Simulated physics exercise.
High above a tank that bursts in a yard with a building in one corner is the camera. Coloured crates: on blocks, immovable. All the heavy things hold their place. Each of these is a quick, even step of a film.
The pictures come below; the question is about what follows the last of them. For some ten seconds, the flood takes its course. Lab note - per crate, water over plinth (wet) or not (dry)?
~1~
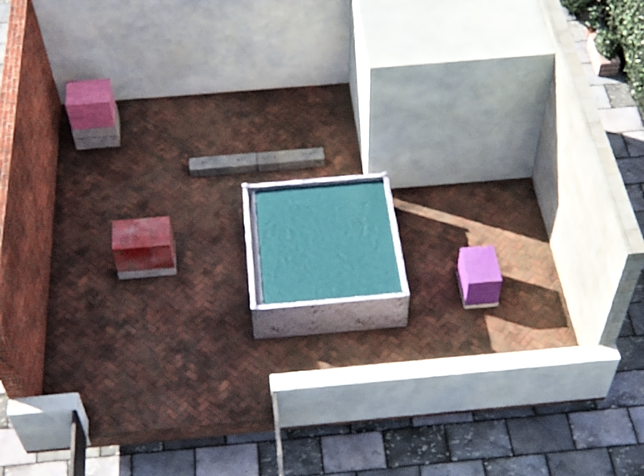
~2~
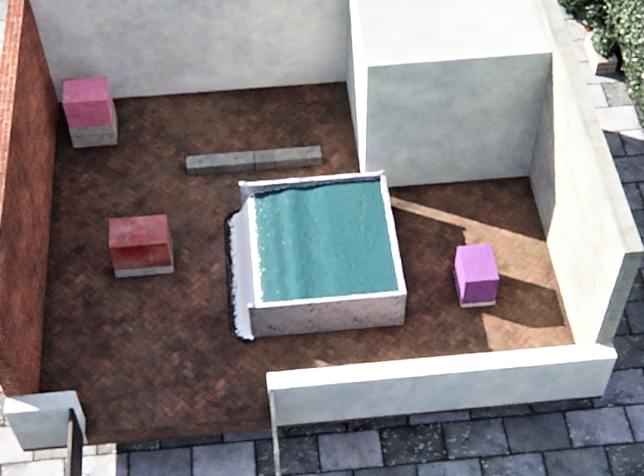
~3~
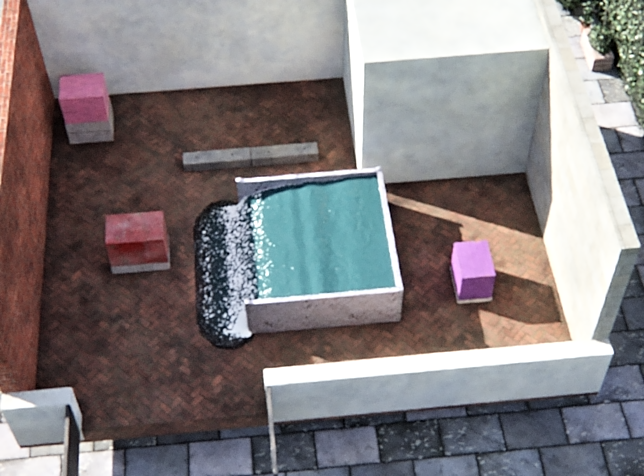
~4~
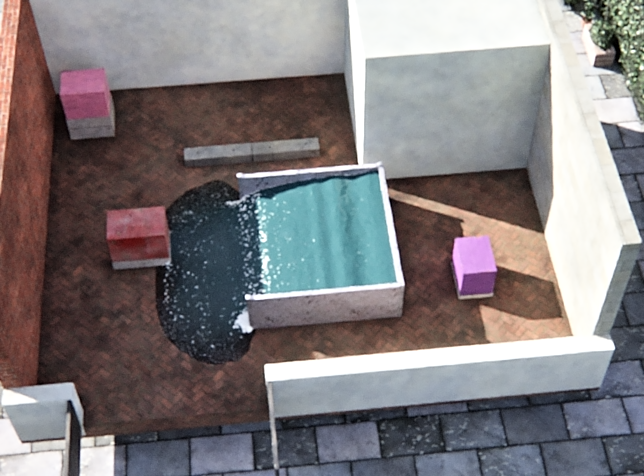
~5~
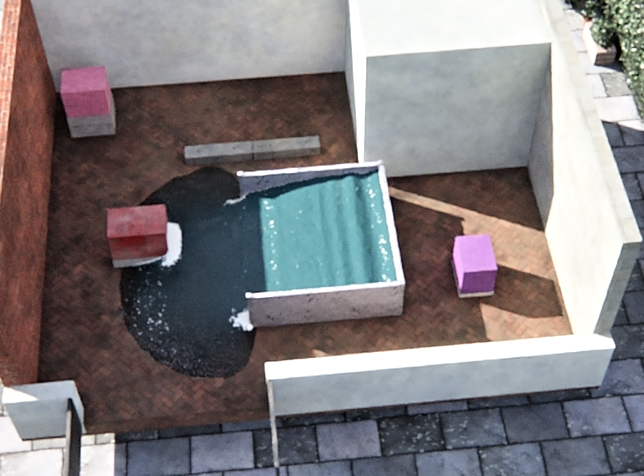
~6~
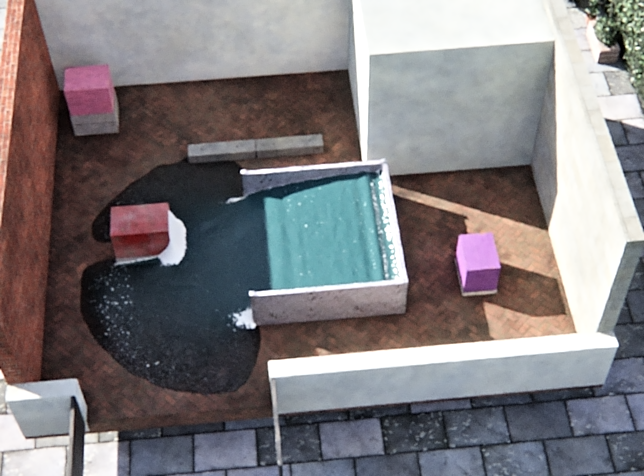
At the end, the pink crate is going to stay clear of the water; the red crate is going to be reached by the water; the purple crate is going to stay clear of the water.
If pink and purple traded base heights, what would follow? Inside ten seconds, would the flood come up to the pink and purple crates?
In short: Pink is reached; purple is not reached.
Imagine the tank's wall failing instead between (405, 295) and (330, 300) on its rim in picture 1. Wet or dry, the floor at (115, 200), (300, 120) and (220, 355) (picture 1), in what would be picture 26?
Taken in turn, that's not reached, not reached, and finally reached.
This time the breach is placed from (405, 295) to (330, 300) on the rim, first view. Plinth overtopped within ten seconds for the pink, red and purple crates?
In that case the pink crate is never flooded, the red crate is never flooded and the purple crate is flooded.
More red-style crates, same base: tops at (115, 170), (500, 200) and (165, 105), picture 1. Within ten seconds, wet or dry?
So, the first one gets caught, the next one stays clear of it, and the final one gets caught.
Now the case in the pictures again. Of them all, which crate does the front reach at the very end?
I think it's the purple one.
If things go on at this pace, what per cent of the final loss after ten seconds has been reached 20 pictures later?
I'd put it near 30 in a hundred.
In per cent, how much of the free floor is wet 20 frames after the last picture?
About 50 per cent.
A moment on, water covers 40 % of the floor; the pink crate not reached, the red crate water round its plinth, the purple crate not reached.
Next, water covers 45 % of the floor; the pink crate water round its plinth, the red crate water round its plinth, the purple crate not reached.
Then, water covers 50 % of the floor; the pink crate water round its plinth, the red crate water round its plinth, the purple crate not reached.
Later, water covers 70 % of the floor; the pink crate water round its plinth, the red crate water round its plinth, the purple crate not reached.
In the end, water covers 80 % of the floor; the pink crate stayed above the water, the red crate was topped, the purple crate stayed above the water.
